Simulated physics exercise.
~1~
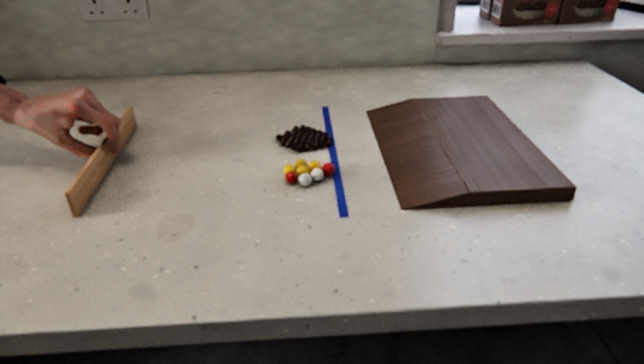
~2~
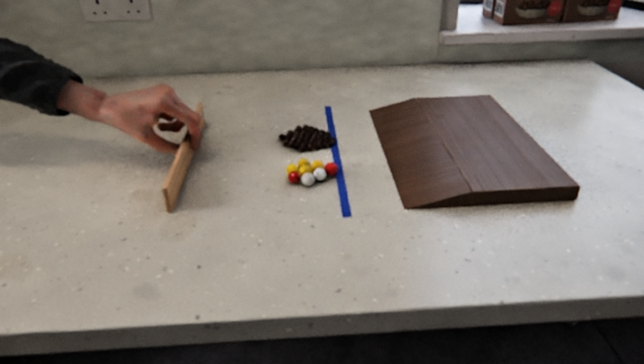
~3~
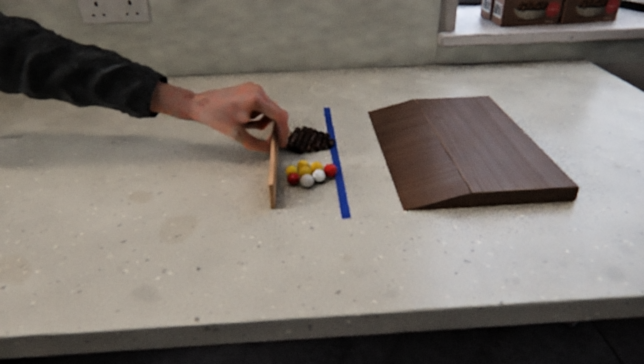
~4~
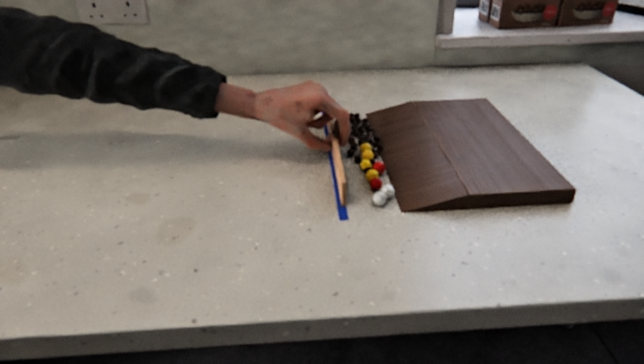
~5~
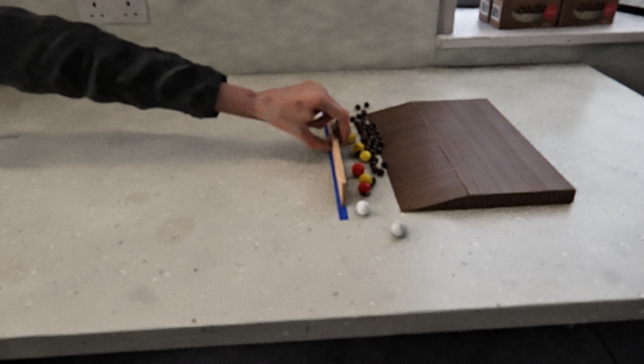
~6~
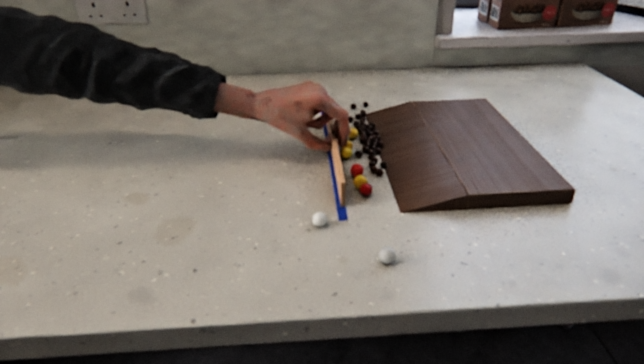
A hand in a dark sleeve holds an upright strip of wood at the left of a pale speckled tabletop, seen from slightly above by a gently swaying camera. Near the middle, a cluster of small dark pieces lies behind a group of red, yellow and white balls, beside blue tape and a low brown wedge. The strip sweeps right, reaches both groups and pushes them over the tape, then stops there. The pieces scatter against the wedge's near edge. Two white balls roll toward the viewer, and nearly everything ends short of the slope.
